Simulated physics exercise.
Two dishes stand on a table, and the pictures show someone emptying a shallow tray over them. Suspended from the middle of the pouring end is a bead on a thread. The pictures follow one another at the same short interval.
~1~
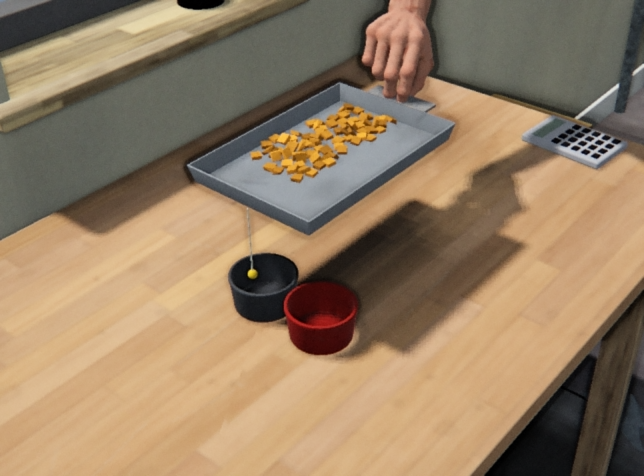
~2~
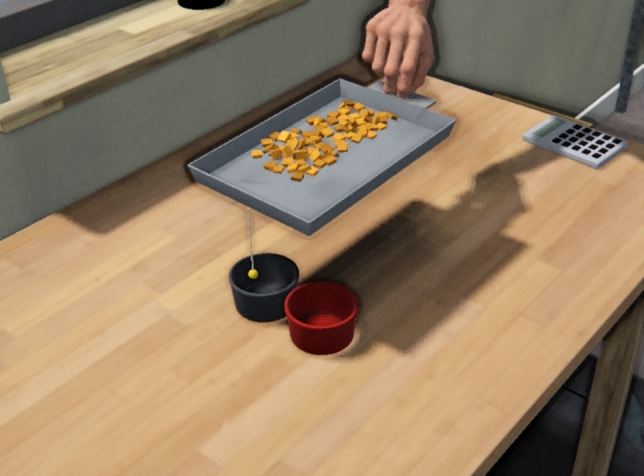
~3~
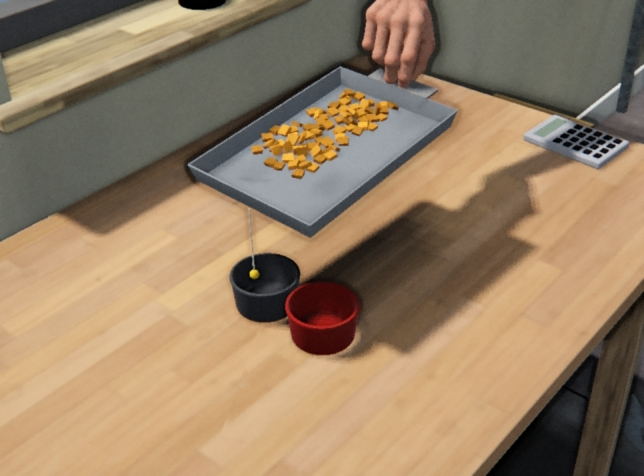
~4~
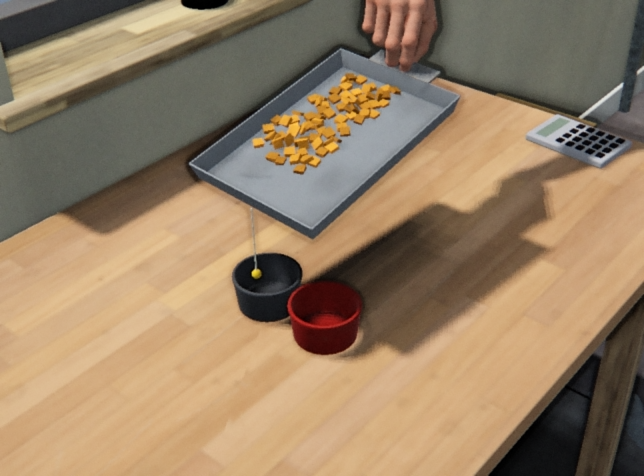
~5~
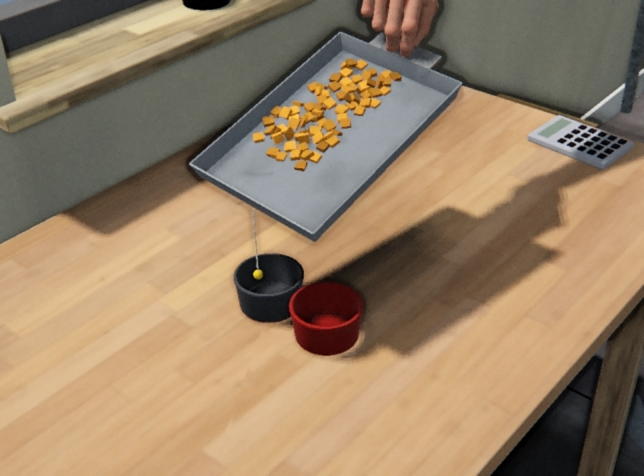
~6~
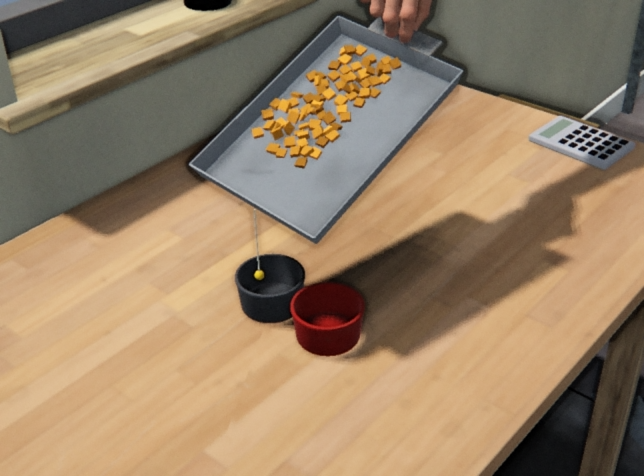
On a wooden table, a black dish and a red one sat below a gray tray of small orange crackers, and a hand slowly raised the tray's far end, tilting it toward the front right corner.
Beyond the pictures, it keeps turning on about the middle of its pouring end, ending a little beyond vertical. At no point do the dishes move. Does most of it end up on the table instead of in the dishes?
Yes, most of it lands on the table.
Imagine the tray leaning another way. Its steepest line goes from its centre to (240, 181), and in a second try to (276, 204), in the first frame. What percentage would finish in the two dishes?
Roughly 0 percent first and 0 percent second.
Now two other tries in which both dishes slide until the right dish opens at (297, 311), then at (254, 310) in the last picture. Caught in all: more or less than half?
So that's a greater portion the first time round, a lesser portion the second.
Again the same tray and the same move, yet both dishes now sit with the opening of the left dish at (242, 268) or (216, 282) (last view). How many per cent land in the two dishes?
It would be roughly 30 per cent, followed by roughly 50 per cent.
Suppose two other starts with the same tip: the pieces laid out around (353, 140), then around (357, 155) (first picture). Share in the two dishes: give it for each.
Estimate: 30 % first, 30 % second.
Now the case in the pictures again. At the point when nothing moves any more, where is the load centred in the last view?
About pixel (292, 361).
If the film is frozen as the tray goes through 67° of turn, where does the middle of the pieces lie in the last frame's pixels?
I'd mark the middle close to (293, 222).
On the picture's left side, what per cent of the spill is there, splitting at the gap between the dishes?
Share on the left: Near 80 %.
Shortly afterwards, tray tipped steeply; all but a few on the tray; a little in the air.
Next, tray tipped past a quarter turn; near a quarter on the tray; a little in the right dish; near half outside both; a little in the air.
Some moments later, tray tipped past a quarter turn; near a third in the right dish; near two thirds outside both.
In the end, tray tipped past a quarter turn; near a third in the right dish; none at all in the left dish; near two thirds outside both.
